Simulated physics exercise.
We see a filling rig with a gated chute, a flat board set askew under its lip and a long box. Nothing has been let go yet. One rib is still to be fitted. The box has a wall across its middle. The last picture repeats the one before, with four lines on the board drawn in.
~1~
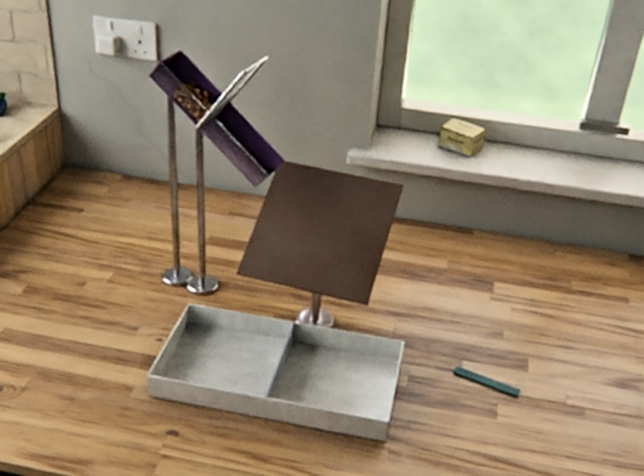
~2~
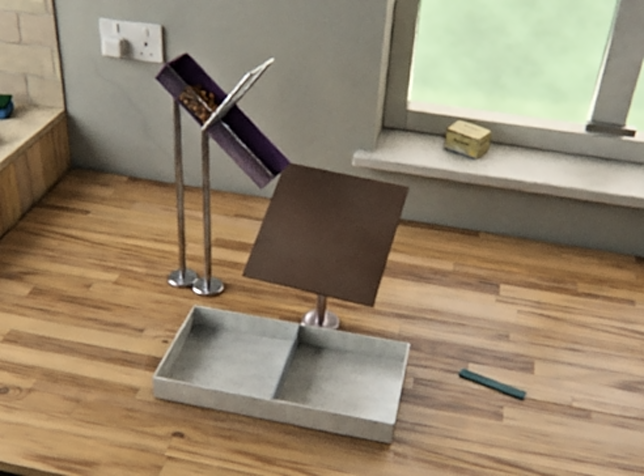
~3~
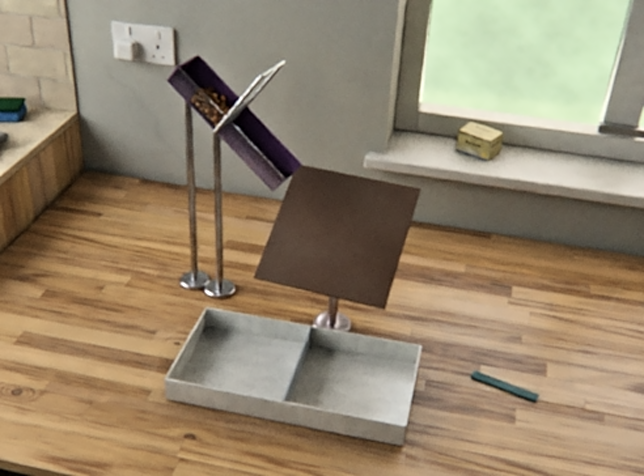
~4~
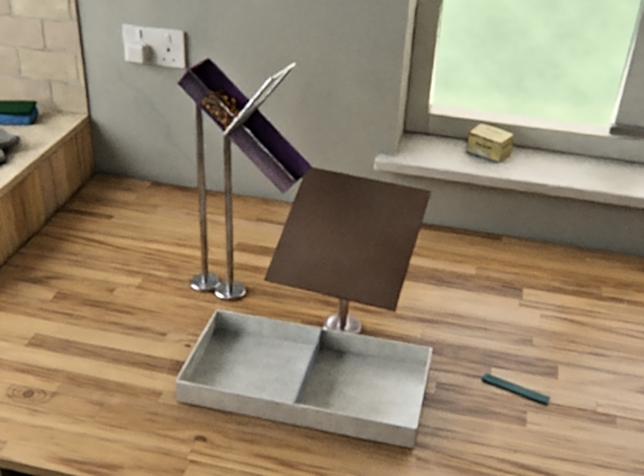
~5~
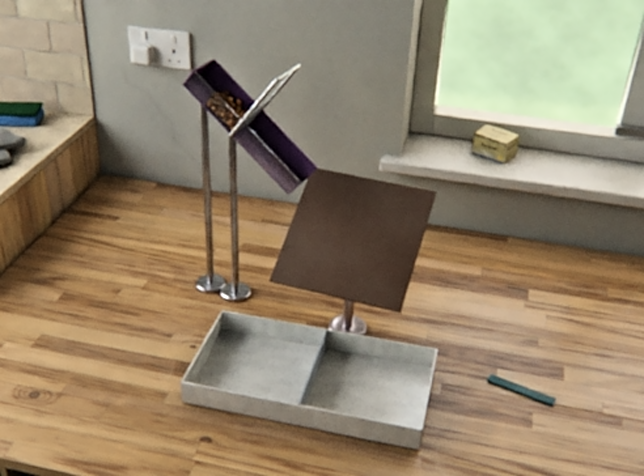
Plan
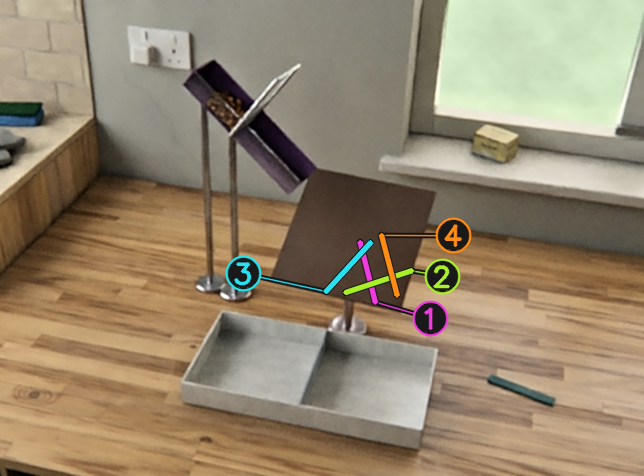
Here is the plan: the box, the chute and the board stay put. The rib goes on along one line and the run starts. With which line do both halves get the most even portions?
I would pick line 2.
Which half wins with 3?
The left half.
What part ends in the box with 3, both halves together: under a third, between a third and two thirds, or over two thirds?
It is over two thirds.
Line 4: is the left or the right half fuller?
Right.
On the marked copy, line 1 from (360, 242) to (375, 302); line 2 from (411, 270) to (345, 292); line 3 from (370, 242) to (326, 291); line 4 from (381, 235) to (397, 295).
With 1, of what is caught, about a quarter in the left half, most in the right.
With 2, of what is caught, about half in the left half, about half in the right.
With 3, of what is caught, nearly all in the left half, a stray few in the right.
With 4, of what is caught, about a quarter in the left half, most in the right.
